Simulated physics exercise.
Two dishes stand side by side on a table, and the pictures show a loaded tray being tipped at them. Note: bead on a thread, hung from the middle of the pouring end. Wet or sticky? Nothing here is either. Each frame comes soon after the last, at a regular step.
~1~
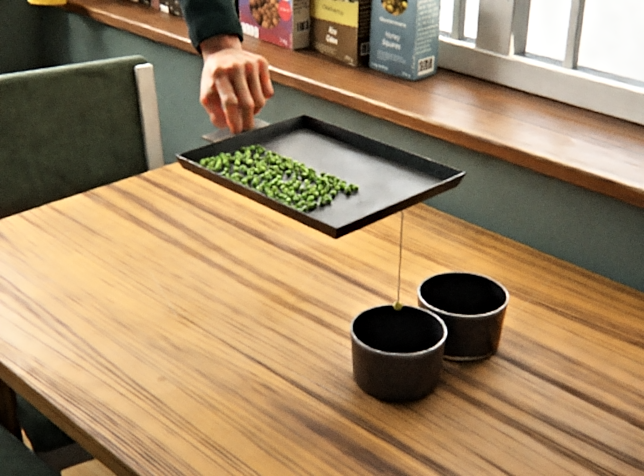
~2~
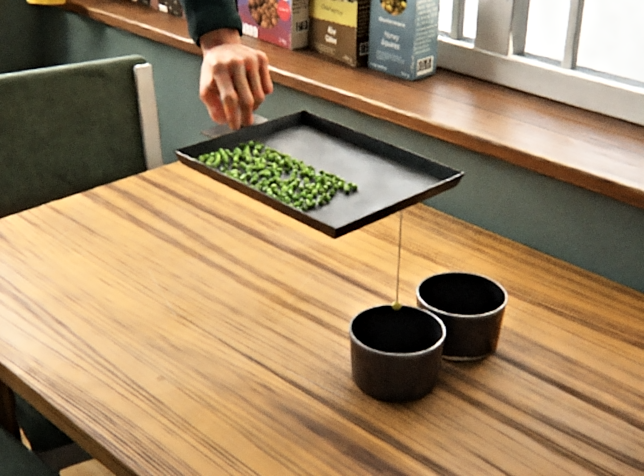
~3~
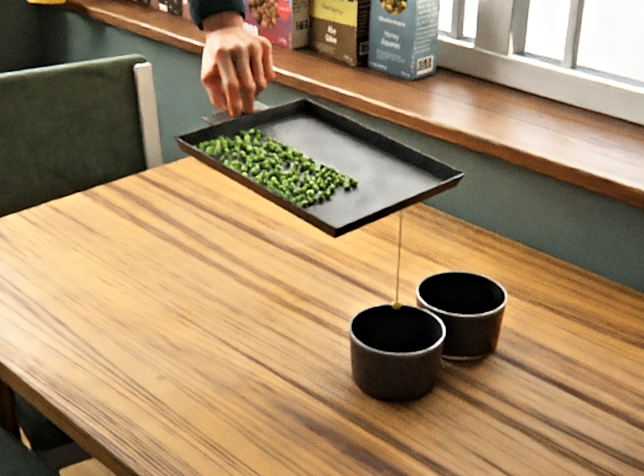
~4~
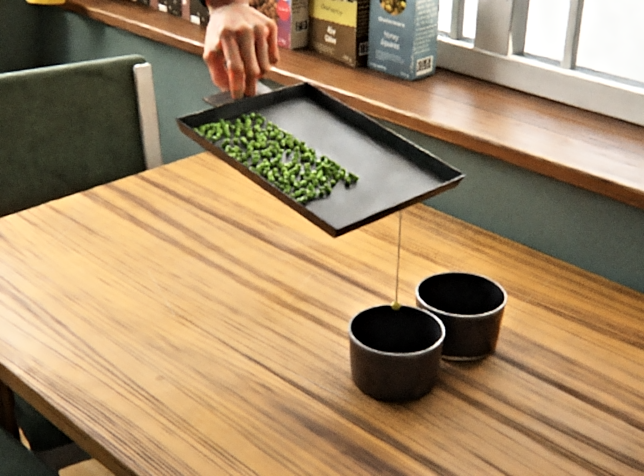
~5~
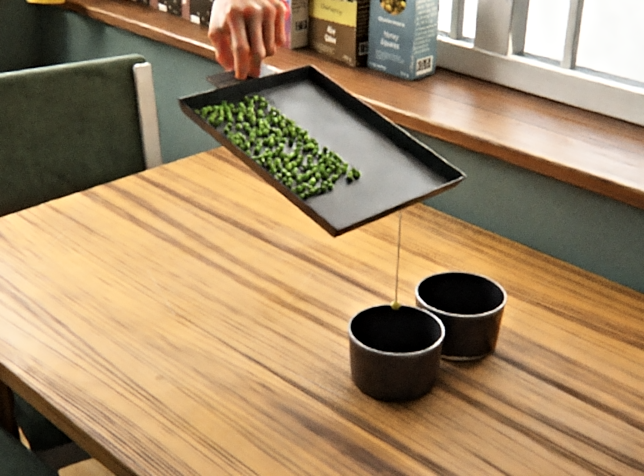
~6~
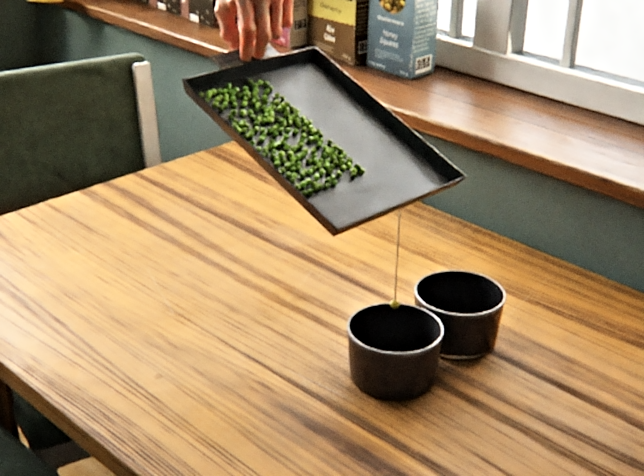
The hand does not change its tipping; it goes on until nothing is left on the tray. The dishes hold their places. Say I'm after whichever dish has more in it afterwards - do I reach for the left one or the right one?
Reach for the left one.
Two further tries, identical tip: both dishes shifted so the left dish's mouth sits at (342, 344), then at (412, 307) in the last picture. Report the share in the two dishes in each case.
30 % for the first, 20 % for the second.
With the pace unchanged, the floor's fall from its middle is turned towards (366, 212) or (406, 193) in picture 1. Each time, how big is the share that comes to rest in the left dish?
Lab note: Case 1 near 10 %, case 2 near 0 %.
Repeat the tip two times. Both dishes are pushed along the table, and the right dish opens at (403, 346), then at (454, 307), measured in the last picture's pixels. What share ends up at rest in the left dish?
Around 0 % followed by around 60 %.
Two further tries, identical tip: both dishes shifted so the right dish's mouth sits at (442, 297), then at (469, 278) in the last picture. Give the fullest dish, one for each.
With the dishes at the first place it's the left-side dish, and at the second it's the left-side dish.
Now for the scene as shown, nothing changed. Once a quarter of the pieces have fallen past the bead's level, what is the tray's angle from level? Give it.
Roughly 75 degrees.
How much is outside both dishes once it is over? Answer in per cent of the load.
It comes to some 50 in a hundred.
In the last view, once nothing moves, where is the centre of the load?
At about (409, 382).
Just after the last frame, tray tipped steeply; roughly two thirds on the tray; just a few in the left dish; just a few outside both; roughly a third in the air.
A moment on, tray tipped past a quarter turn; about a tenth on the tray; roughly a quarter in the left dish; about a tenth in the right dish; roughly a third outside both; roughly a third in the air.
Further on, tray tipped past a quarter turn; roughly half in the left dish; about a tenth in the right dish; roughly half outside both.
When it is over, tray tipped past a quarter turn; roughly half in the left dish; about a tenth in the right dish; roughly half outside both.
